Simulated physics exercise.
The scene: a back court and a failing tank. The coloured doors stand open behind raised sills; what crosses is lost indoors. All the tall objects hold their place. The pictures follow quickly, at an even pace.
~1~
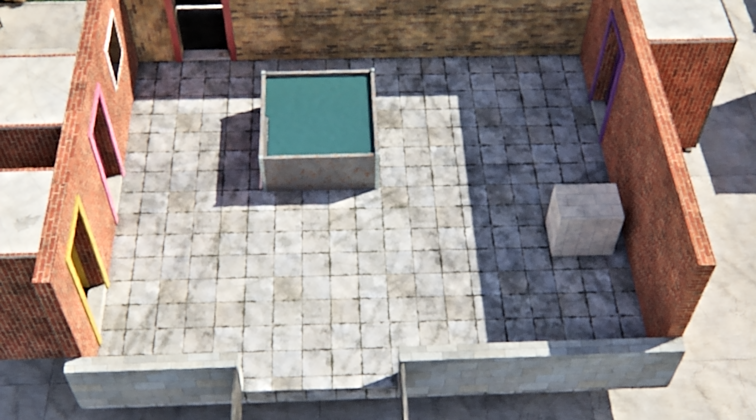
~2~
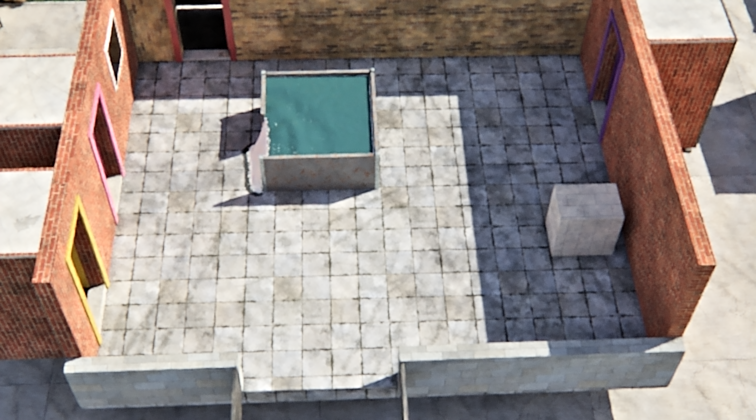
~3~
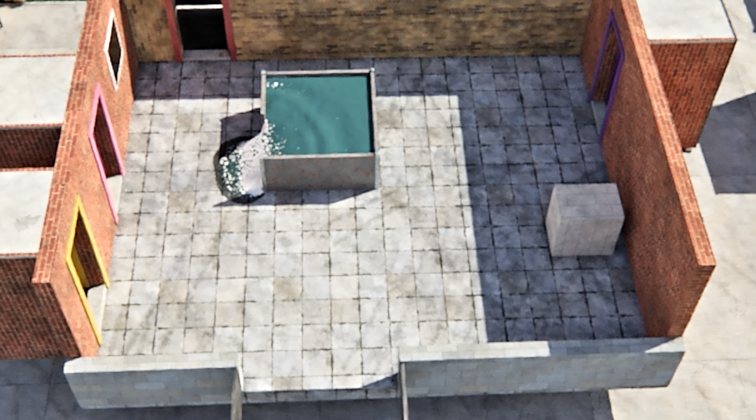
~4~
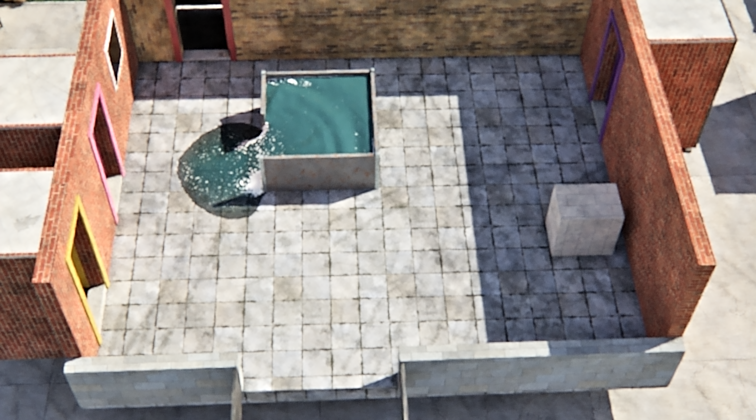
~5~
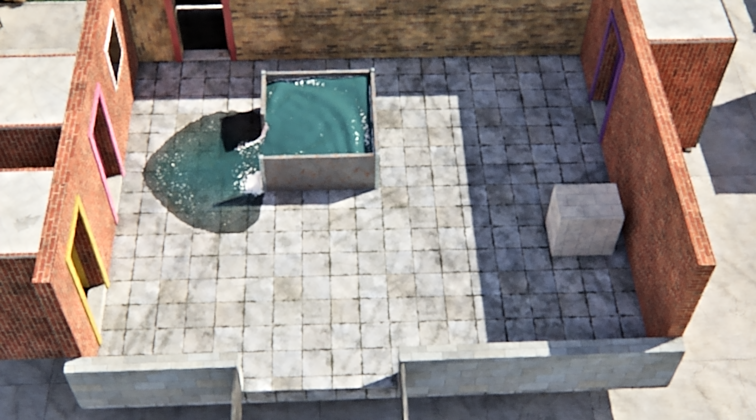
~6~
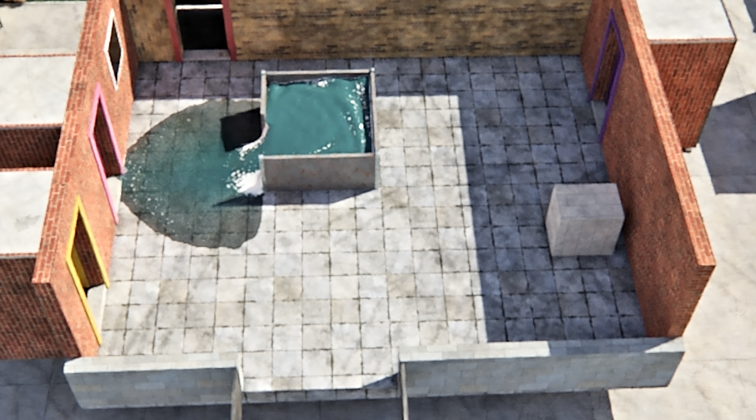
A square water tank bursts at its left side, and water spreads leftward across the paving.
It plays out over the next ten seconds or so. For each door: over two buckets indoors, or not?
One by one: The pink door takes more than that; the purple door stays under that; the yellow door stays under that; the red door takes more than that.
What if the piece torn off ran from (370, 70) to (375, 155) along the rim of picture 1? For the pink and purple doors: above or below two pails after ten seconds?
My reading: The pink one keeps below it; the purple one floods.
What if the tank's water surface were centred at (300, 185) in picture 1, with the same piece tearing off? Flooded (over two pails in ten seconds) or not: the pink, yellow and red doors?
In short: The pink door lets more in, the yellow door goes over, the red door passes that mark.
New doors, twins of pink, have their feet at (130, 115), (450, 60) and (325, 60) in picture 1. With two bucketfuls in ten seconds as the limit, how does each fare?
In turn: Passes that mark, takes less, keeps below it.
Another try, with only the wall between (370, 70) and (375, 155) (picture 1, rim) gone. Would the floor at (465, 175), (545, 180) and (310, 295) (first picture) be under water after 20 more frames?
In turn: Covered, flooded, no water.
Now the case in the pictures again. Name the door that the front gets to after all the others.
Last comes the purple one.
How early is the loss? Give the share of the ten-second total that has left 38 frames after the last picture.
Near 80 in a hundred.
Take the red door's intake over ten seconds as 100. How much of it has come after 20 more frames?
About 25 per cent.
A moment on, water covers 15 % of the floor; the pink door over two buckets in, the purple door not reached, the yellow door not reached, the red door not reached.
Next, water covers 20 % of the floor; the pink door far over two buckets in, the purple door not reached, the yellow door wet at the sill, nothing in, the red door wet at the sill, nothing in.
Then, water covers 30 % of the floor; the pink door far over two buckets in, the purple door not reached, the yellow door wet at the sill, nothing in, the red door under two buckets in.
Later, water covers 60 % of the floor; the pink door far over two buckets in, the purple door not reached, the yellow door wet at the sill, nothing in, the red door over two buckets in.
In the end, water covers 85 % of the floor; the pink door far over two buckets in, the purple door wet at the sill, nothing in, the yellow door wet at the sill, nothing in, the red door over two buckets in.
